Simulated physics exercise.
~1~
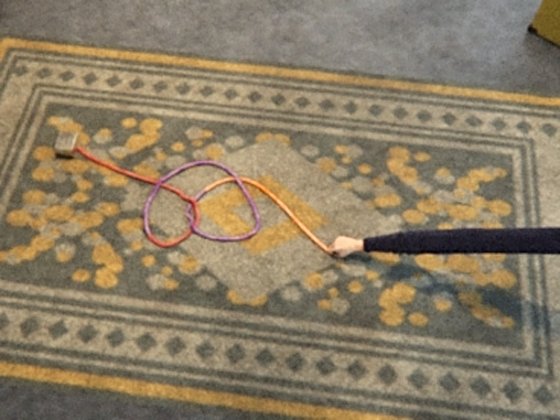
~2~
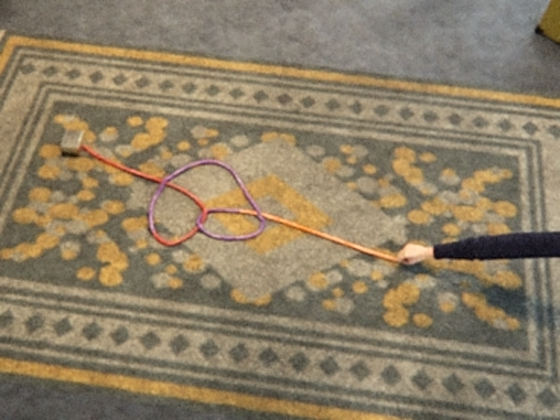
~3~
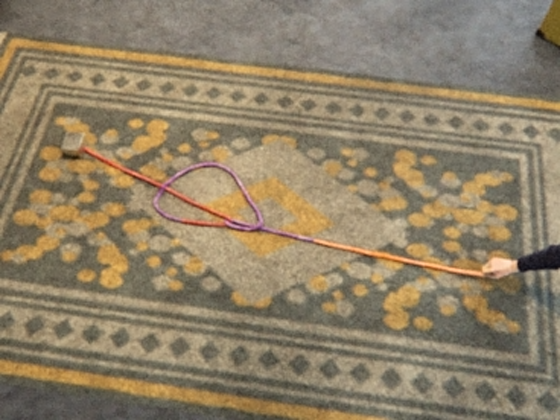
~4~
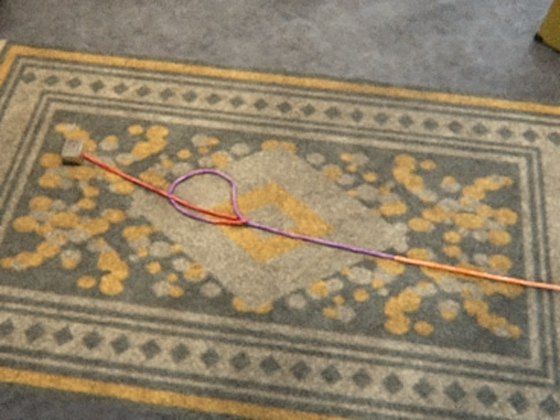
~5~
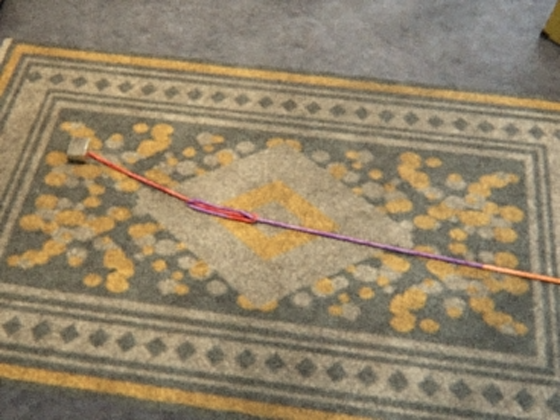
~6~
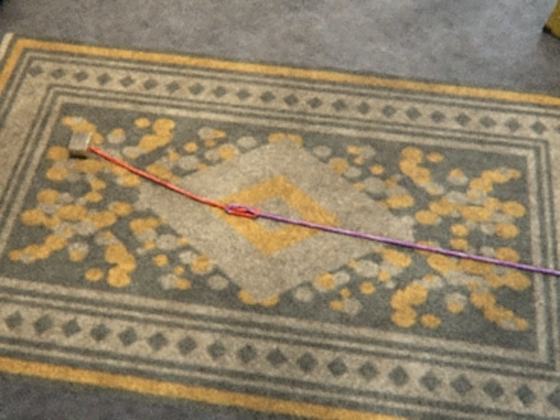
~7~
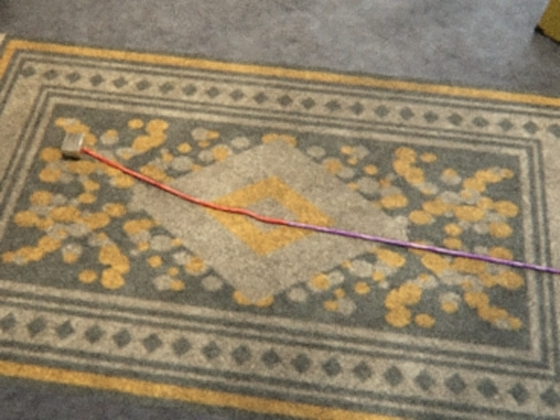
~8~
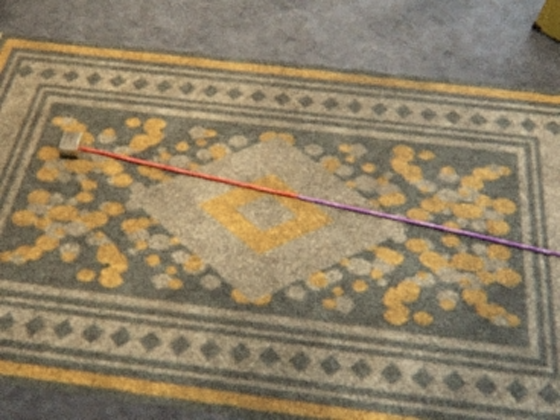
A looped multicoloured rope on a patterned rug is pulled right by a hand until straight.
